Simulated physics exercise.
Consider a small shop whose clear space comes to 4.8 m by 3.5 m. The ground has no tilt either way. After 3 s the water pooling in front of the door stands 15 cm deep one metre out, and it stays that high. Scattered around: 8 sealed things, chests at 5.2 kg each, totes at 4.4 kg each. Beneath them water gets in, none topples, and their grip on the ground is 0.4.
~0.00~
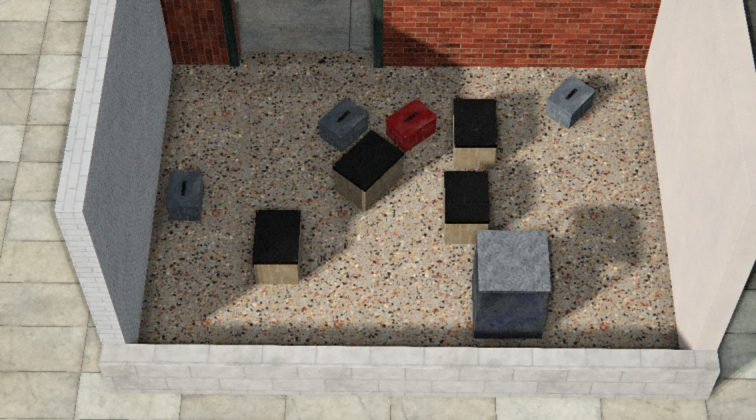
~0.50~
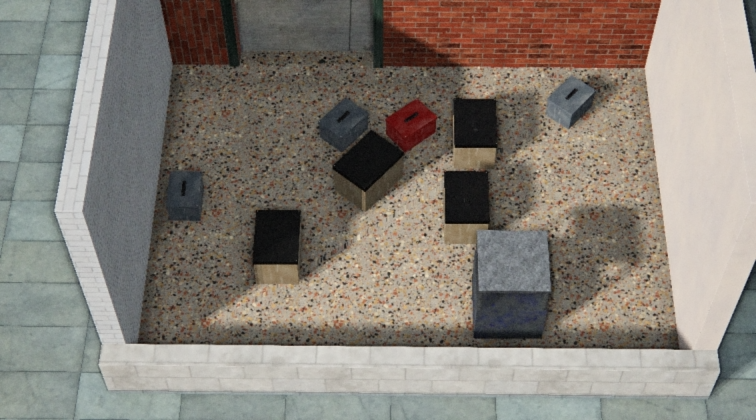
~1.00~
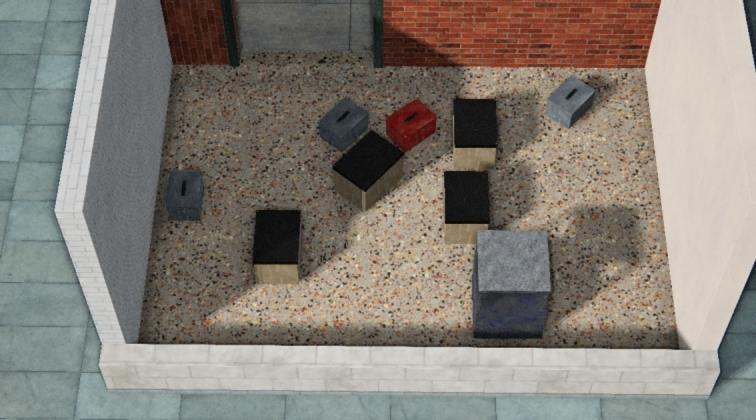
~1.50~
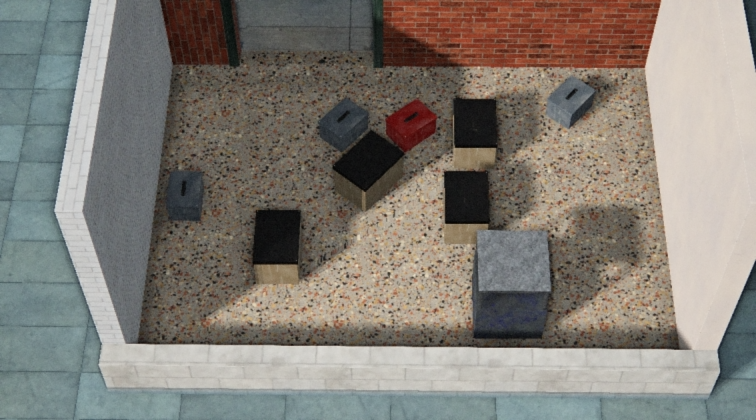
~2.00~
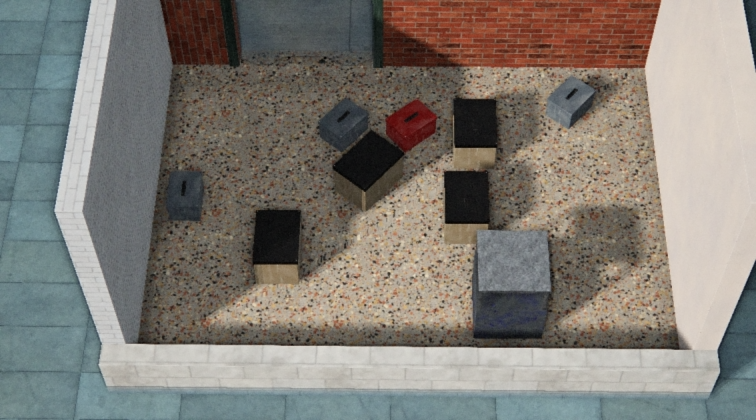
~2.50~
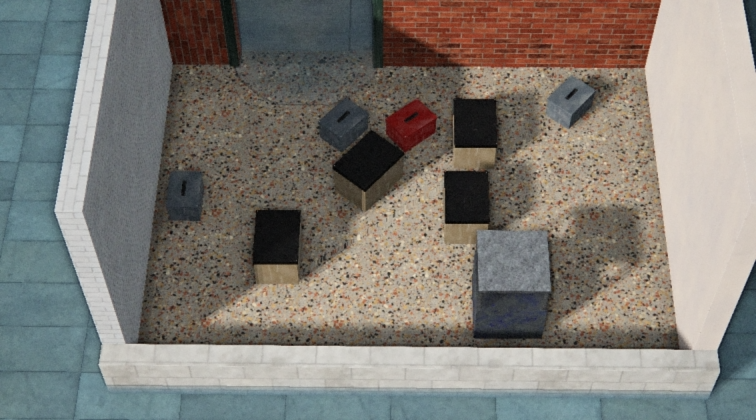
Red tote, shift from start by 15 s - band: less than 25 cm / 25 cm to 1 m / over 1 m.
Band: 25 cm to 1 m.
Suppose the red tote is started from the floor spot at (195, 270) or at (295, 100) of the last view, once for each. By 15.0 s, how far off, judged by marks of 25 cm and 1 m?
Going in order, it gets pushed a long way and then it gets pushed a long way.
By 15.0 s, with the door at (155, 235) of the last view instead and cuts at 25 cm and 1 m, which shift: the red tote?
The red tote ends up a little way over.
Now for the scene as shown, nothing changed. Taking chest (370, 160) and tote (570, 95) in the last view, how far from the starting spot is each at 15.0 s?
In turn: 200 cm, 100 cm.
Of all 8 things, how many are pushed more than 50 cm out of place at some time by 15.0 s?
That makes 6.
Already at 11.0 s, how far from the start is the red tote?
By then it has shifted roughly 30 cm.
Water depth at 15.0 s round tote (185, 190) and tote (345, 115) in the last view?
About 11 and 11 cm.
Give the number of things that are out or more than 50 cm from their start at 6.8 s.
By that time the total stands at 5.
After 3.5 s the red tote is near (411, 118), 0.0 m from its start, aground; 0 afloat.
After 6.8 s the red tote is near (438, 128), 0.3 m from its start, aground; 3 afloat.
After 11.0 s the red tote is near (439, 128), 0.3 m from its start, aground; 5 afloat.
After 15.0 s the red tote is near (429, 147), 0.4 m from its start, afloat; 8 afloat.
